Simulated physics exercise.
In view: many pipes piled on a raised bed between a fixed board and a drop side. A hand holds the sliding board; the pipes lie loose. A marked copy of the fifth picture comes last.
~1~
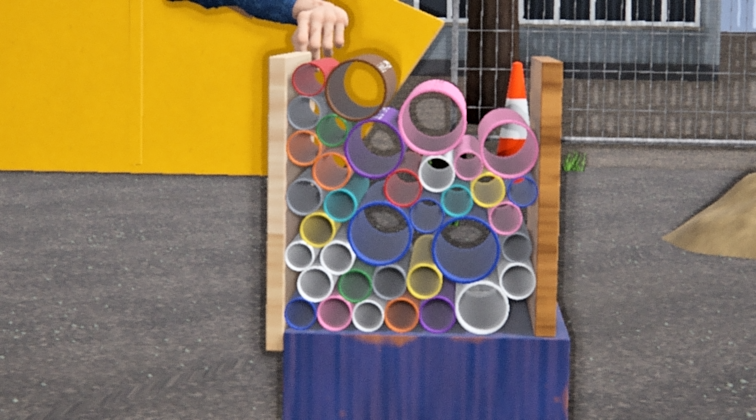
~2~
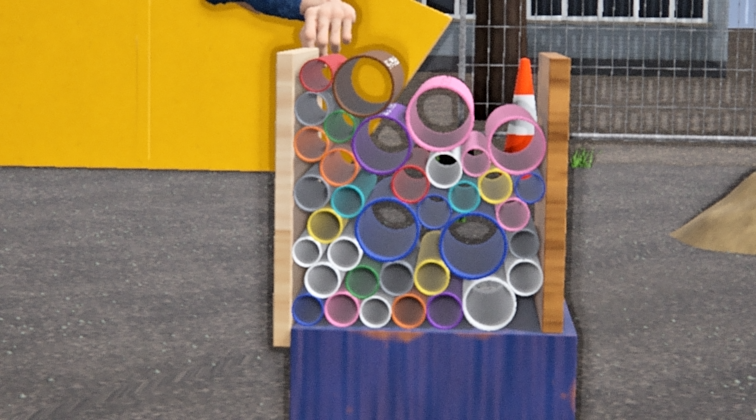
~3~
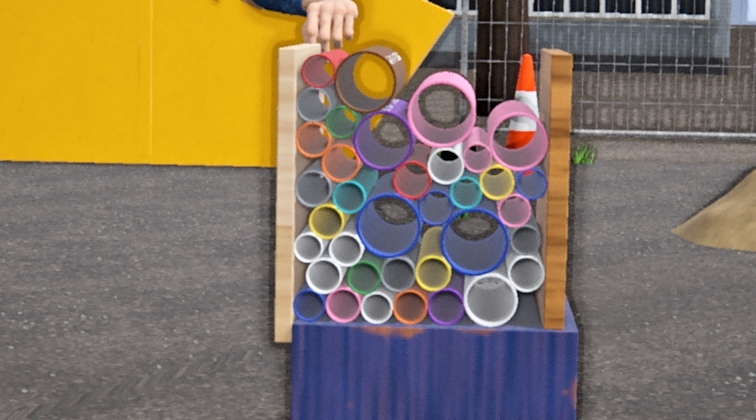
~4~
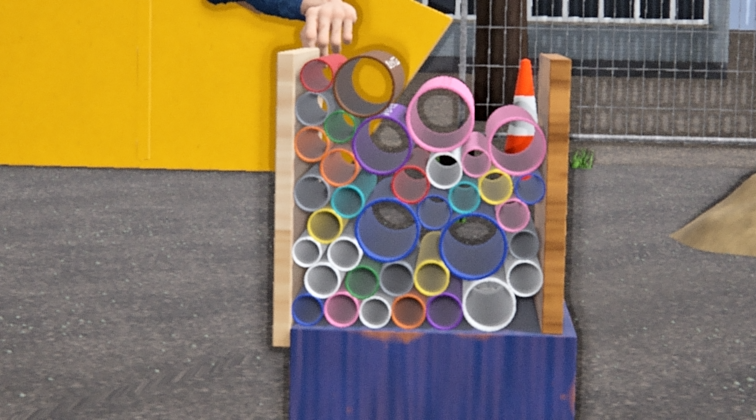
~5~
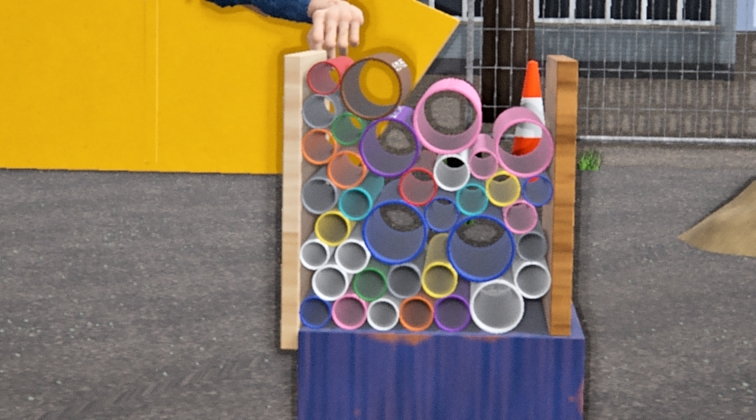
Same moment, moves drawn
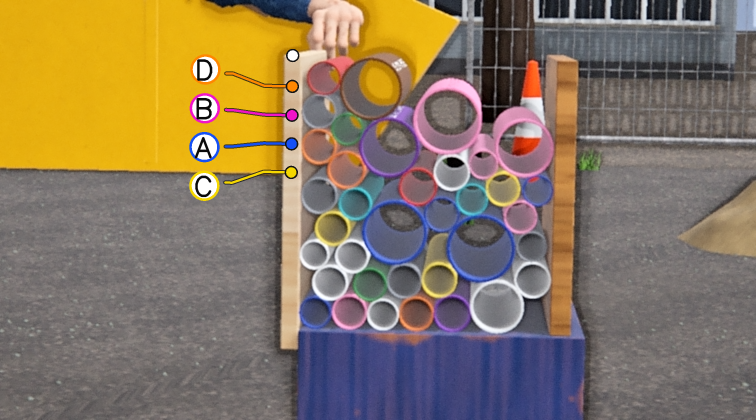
A hand rested on top of the pale side board of a blue-based rack stacked with colourful pipes, and the whole scene shifted slightly while the pipes stayed in the same arrangement.
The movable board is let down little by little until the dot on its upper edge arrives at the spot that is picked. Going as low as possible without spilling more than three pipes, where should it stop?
The answer is mark C.
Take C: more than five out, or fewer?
It loses fewer than five.
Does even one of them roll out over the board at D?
No.
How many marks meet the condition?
Four of them.
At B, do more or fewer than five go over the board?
It loses fewer than five.
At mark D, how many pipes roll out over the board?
It comes to none.
On the copy, A at (292, 144); B at (292, 115); C at (291, 173); D at (293, 86); the white dot at (293, 55).
On C. First, top of the board (301, 110).
Then, top of the board (301, 171).
Finally, top of the board (301, 172), two out over the board.
By contrast, A one out over the board; B one out over the board; D none out over the board.
